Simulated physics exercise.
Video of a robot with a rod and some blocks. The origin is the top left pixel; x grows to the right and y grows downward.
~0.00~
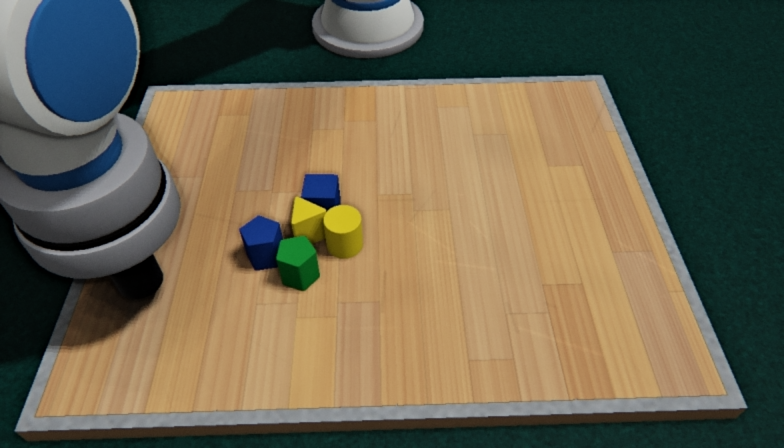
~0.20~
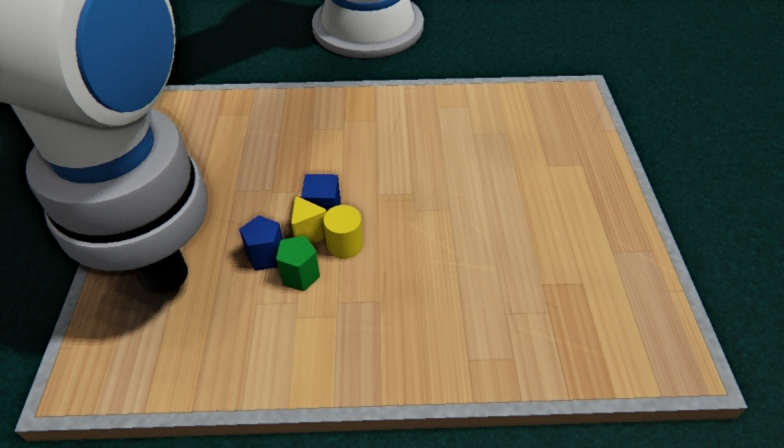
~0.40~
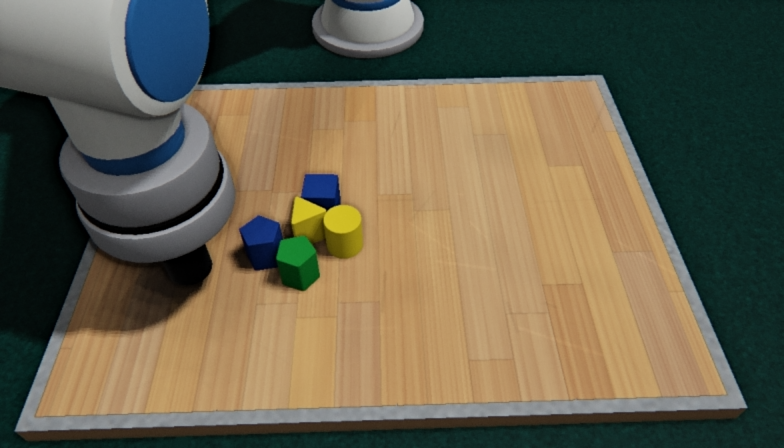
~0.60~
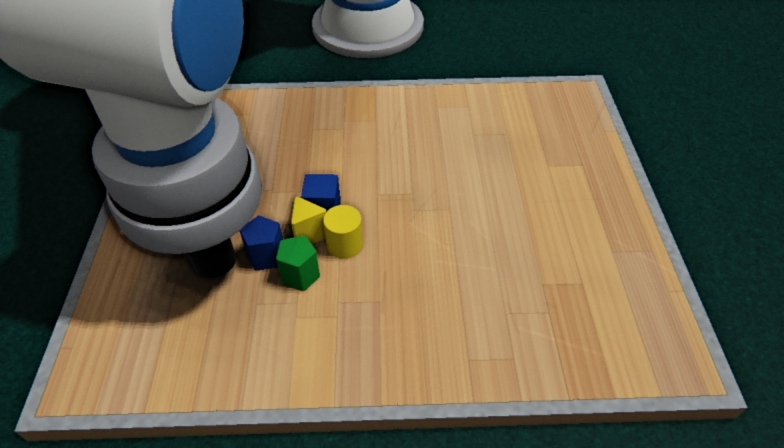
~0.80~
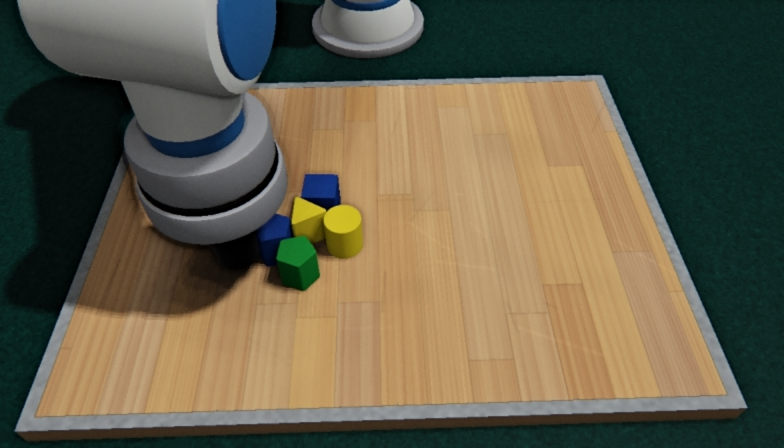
A white and grey robot arm with blue bands and a dark rod tip stands over the left side of a wooden board on a dark green surface, seen from above by a still camera. Near it sit a blue pentagon, a green pentagon, a yellow triangle, a blue square and a yellow cylinder, clustered together. The arm glides right to the blue pentagon, which shifts slightly right while the others stay put.
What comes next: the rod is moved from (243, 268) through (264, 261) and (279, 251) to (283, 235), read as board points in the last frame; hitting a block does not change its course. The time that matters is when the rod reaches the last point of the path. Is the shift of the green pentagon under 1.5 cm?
Yes, that is what happens.
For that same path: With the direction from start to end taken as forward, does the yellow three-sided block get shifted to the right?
In short: Yes.
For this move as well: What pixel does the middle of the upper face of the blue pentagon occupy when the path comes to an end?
At pixel (314, 207).
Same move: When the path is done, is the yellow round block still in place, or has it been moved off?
That block slides.
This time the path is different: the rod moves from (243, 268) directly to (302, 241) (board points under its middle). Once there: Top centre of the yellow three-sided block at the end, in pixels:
Answer: (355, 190).
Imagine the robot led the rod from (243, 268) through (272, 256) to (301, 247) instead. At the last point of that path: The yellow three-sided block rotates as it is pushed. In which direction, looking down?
Rotation: Counter-clockwise.
The first path, step by step. Halfway along, rod (270, 243); blue pentagon (302, 216); yellow three-sided block (329, 202), turned 45° anticlockwise; blue square piece (324, 182), turned 15° anticlockwise; yellow round block (353, 218).
At the end, rod (279, 221); blue pentagon (314, 207), turned 25° clockwise; green pentagon (299, 249), turned 15° clockwise; yellow three-sided block (342, 197), turned 45° anticlockwise; blue square piece (330, 177), turned 25° anticlockwise; yellow round block (363, 218).
